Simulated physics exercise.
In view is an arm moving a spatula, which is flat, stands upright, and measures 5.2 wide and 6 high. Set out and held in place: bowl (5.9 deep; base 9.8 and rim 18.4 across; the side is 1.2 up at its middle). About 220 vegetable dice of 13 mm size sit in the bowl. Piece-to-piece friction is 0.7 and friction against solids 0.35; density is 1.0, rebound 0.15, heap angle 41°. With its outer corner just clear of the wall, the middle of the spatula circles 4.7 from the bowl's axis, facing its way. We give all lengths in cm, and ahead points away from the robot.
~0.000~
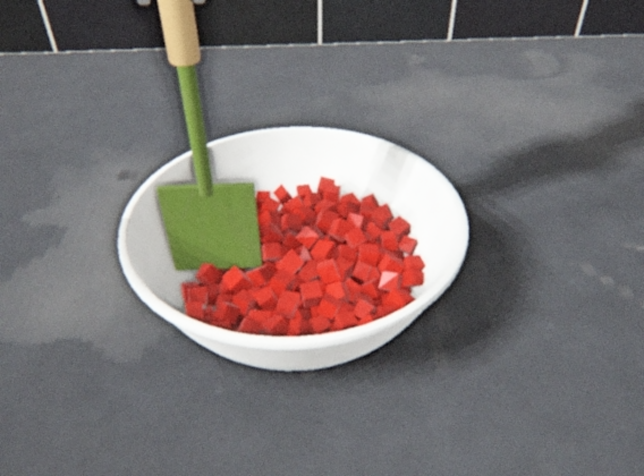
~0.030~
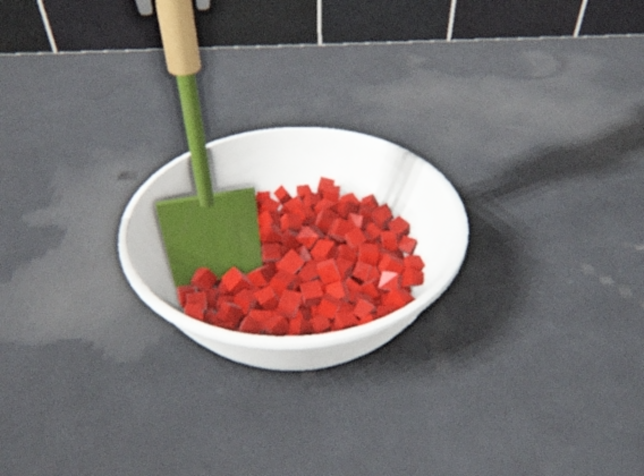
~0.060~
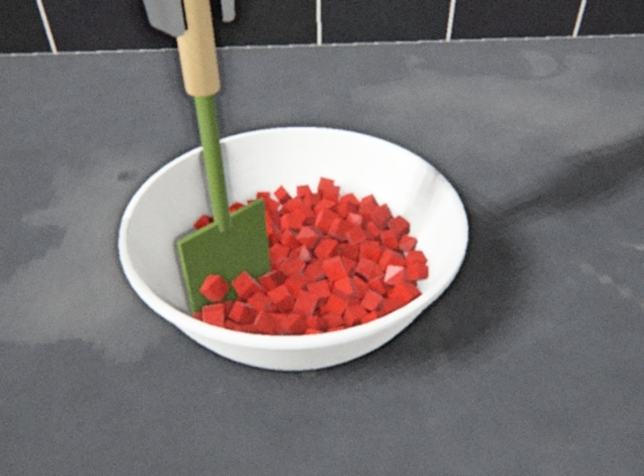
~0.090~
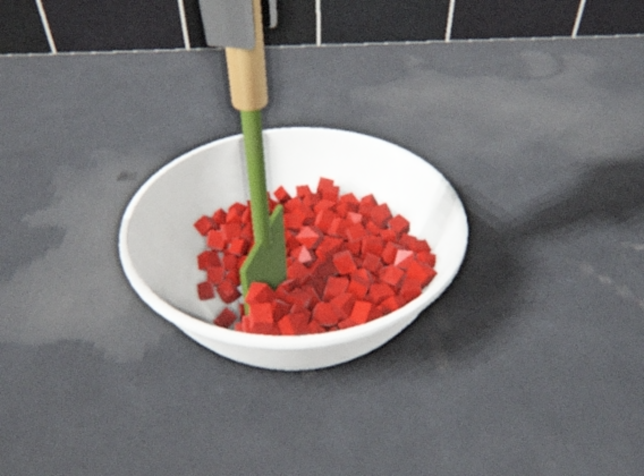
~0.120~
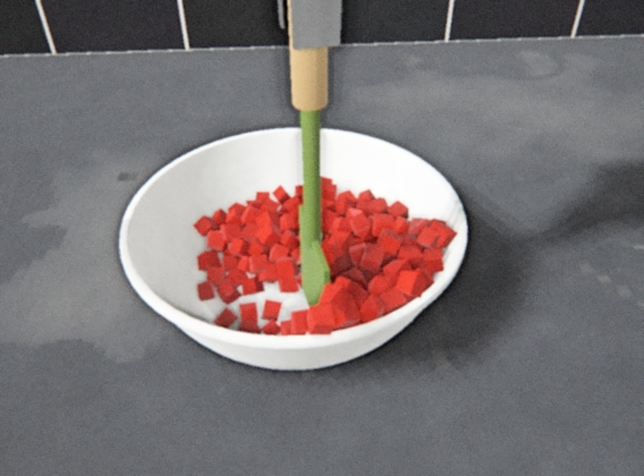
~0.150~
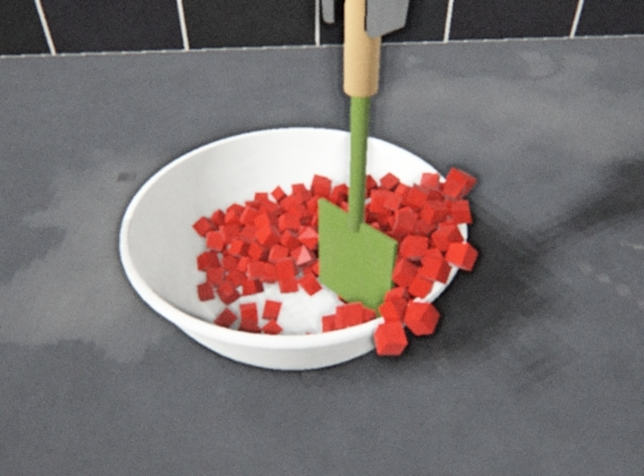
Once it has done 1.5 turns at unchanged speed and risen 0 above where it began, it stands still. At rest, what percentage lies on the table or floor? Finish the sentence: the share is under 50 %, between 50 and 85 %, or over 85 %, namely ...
The share is between 50 and 85 %.
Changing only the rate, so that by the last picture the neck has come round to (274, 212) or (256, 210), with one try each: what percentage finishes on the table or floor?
Roughly 30 per cent on the first try and 25 per cent on the second.
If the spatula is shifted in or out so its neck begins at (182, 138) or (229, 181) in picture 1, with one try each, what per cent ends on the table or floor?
Roughly 35 % and 45 %.
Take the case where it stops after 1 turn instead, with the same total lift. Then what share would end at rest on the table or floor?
Estimate: Near 45 %.
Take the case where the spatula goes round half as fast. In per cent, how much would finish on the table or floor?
It would be near 25 per cent.
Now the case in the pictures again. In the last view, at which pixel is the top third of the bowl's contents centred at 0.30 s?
About (215, 172).
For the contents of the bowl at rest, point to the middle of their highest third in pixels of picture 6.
It is centred near (312, 212).
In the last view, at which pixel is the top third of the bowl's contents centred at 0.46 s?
Roughly pixel (353, 302).
After 0.30 s, 286° round, highest piece 10 above the table; 158 in the bowl, 15 on the table or floor, 47 in flight or on the tool.
After 0.46 s, 82° round, highest piece 8 above the table; 117 in the bowl, 78 on the table or floor, 25 in flight or on the tool.
After 0.74 s, 180° round, highest piece 5 above the table; 134 on the table or floor, 86 in the bowl.
After 1.44 s, 180° round, highest piece 5 above the table; 134 on the table or floor, 86 in the bowl.
In the end, 134 on the table or floor, 86 in the bowl. That is 61 % on the table or floor.
